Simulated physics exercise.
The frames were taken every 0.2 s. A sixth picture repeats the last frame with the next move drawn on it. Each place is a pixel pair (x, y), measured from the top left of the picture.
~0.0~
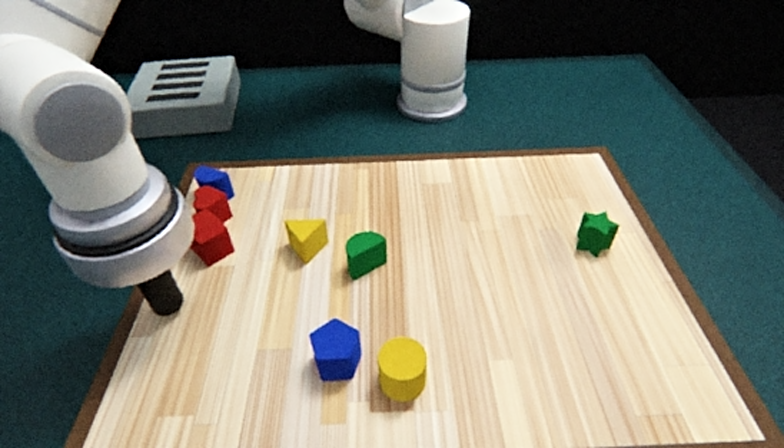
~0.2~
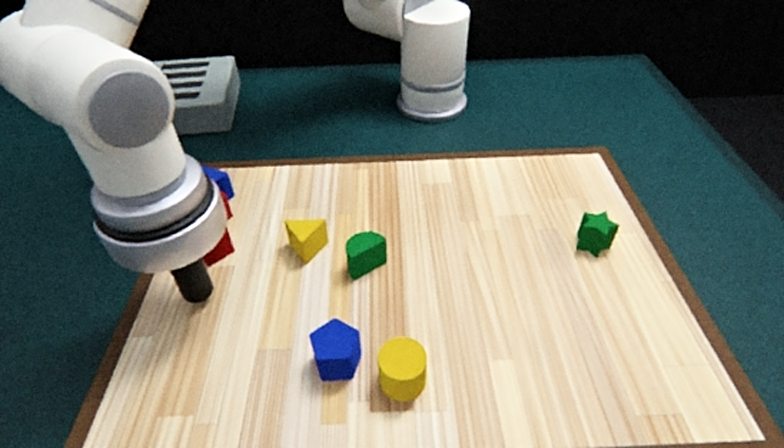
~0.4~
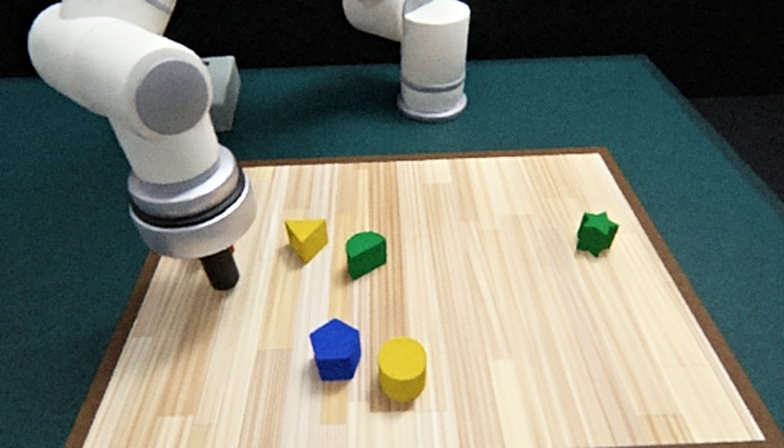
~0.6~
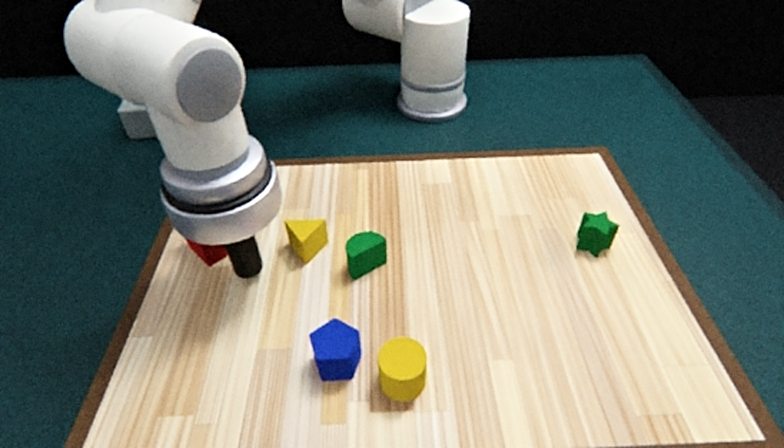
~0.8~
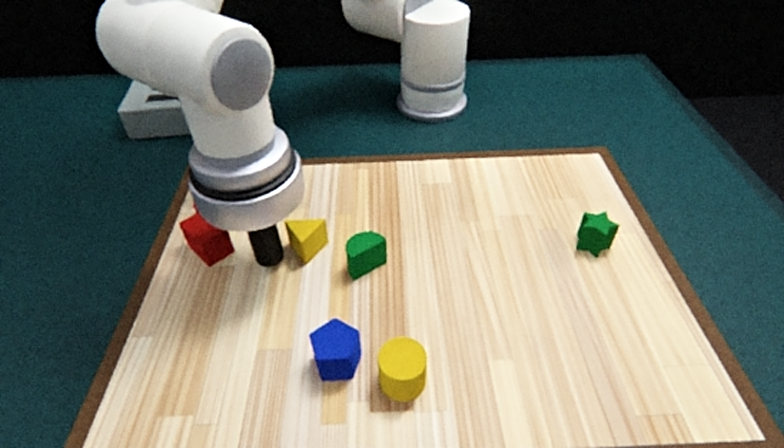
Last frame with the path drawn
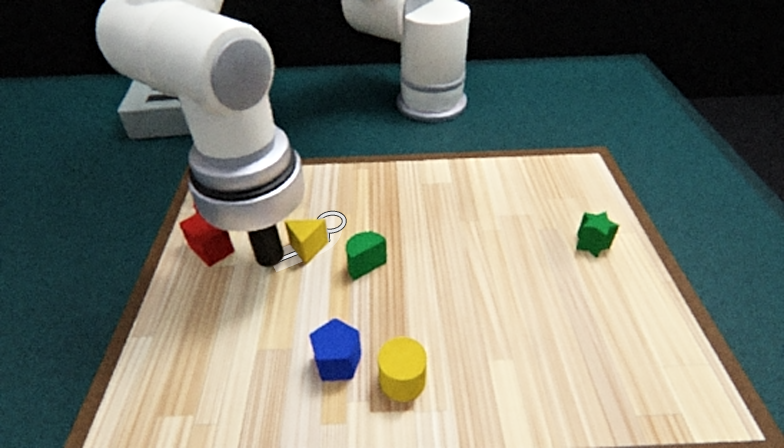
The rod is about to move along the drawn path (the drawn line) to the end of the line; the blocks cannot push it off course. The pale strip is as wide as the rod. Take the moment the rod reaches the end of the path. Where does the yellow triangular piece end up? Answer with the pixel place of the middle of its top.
Put as a pixel place, it's (351, 210).
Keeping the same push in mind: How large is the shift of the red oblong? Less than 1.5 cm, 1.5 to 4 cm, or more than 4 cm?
Less than 1.5 cm.
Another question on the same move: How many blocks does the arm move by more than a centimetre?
The count is one.
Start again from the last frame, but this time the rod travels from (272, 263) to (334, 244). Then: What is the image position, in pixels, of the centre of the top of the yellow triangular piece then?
At roughly (355, 212).
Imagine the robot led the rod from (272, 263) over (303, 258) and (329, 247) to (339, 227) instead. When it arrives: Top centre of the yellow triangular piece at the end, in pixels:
Its top face will be centred at roughly (360, 197).
The line goes from (272, 263) over (299, 252) and (323, 240) to (331, 222).
The first path, step by step. One third of the way, rod at (298, 246); yellow triangular piece at (320, 222).
Two thirds of the way, rod at (322, 234); yellow triangular piece at (346, 213), turned 30° clockwise.
At the end, rod at (330, 217); red oblong unmoved; yellow triangular piece at (351, 210), turned 45° clockwise; green half-round block unmoved.
